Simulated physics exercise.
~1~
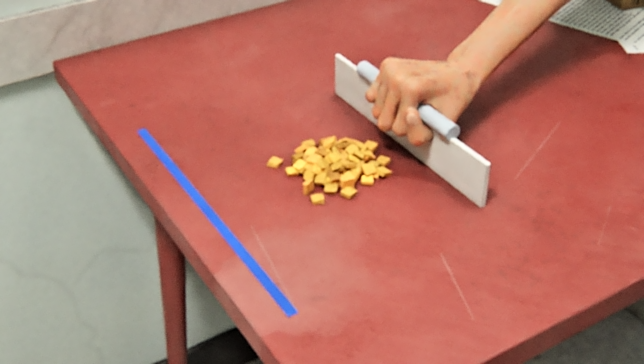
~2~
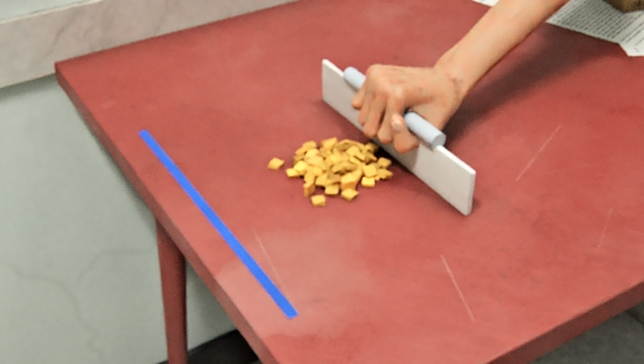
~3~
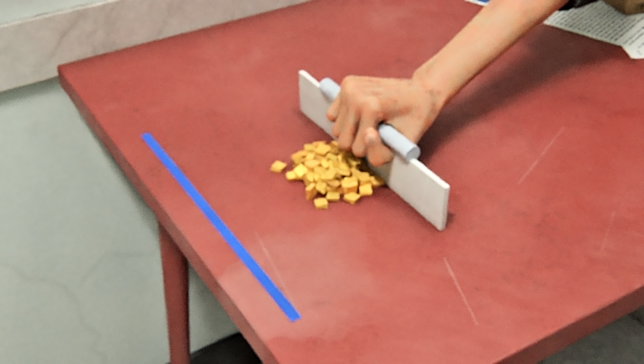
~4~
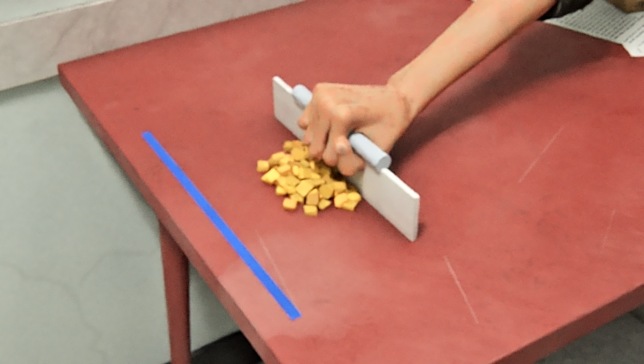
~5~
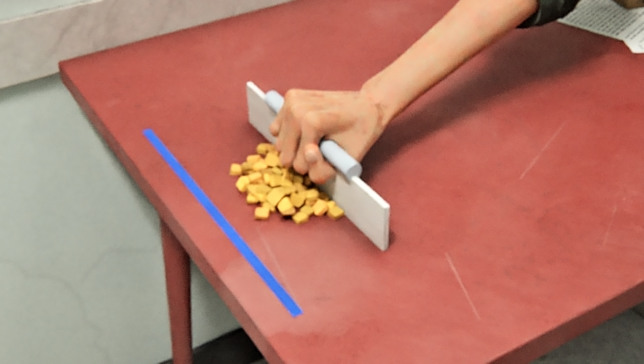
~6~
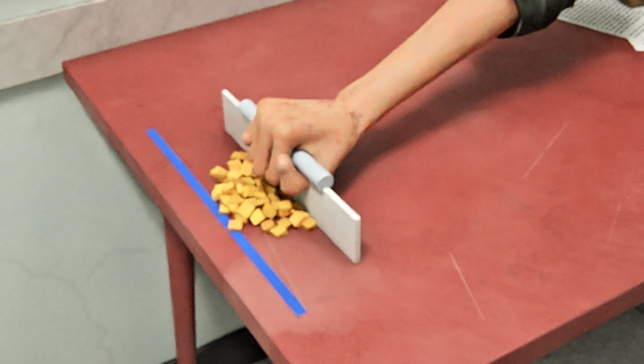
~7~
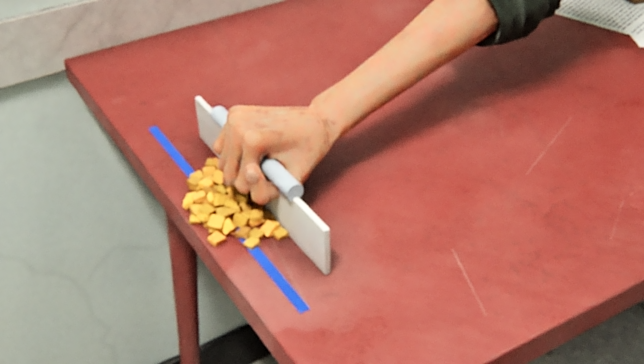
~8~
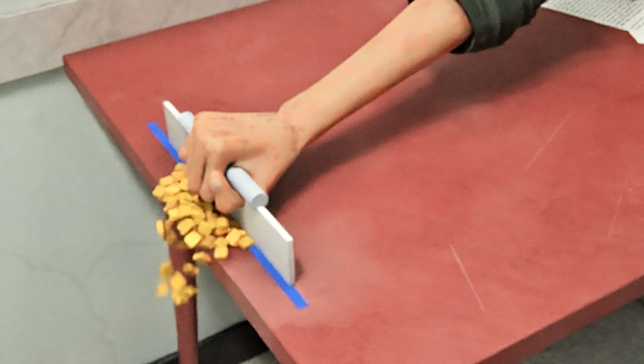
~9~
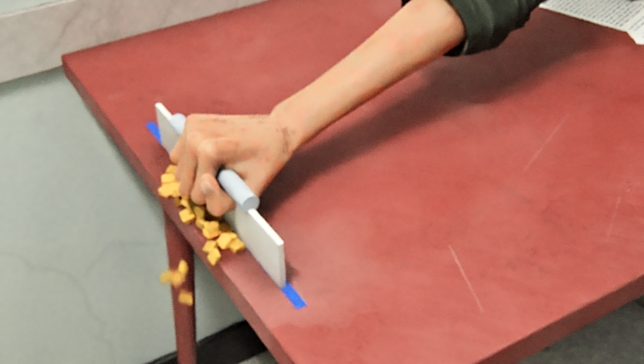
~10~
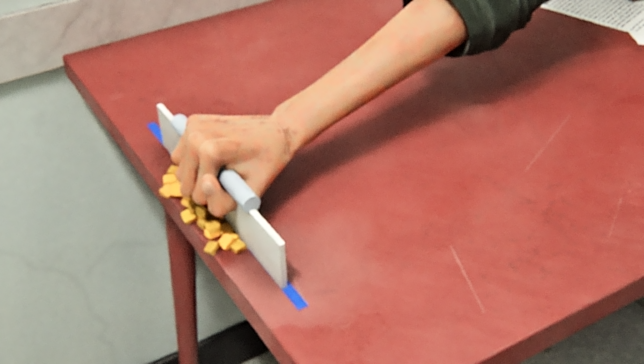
A hand gripping a white scraper pushed a small heap of yellow chunks leftward across a red table, over a strip of blue tape, until some tumbled off the edge and the scraper stopped at the tape with the rest still on the table.
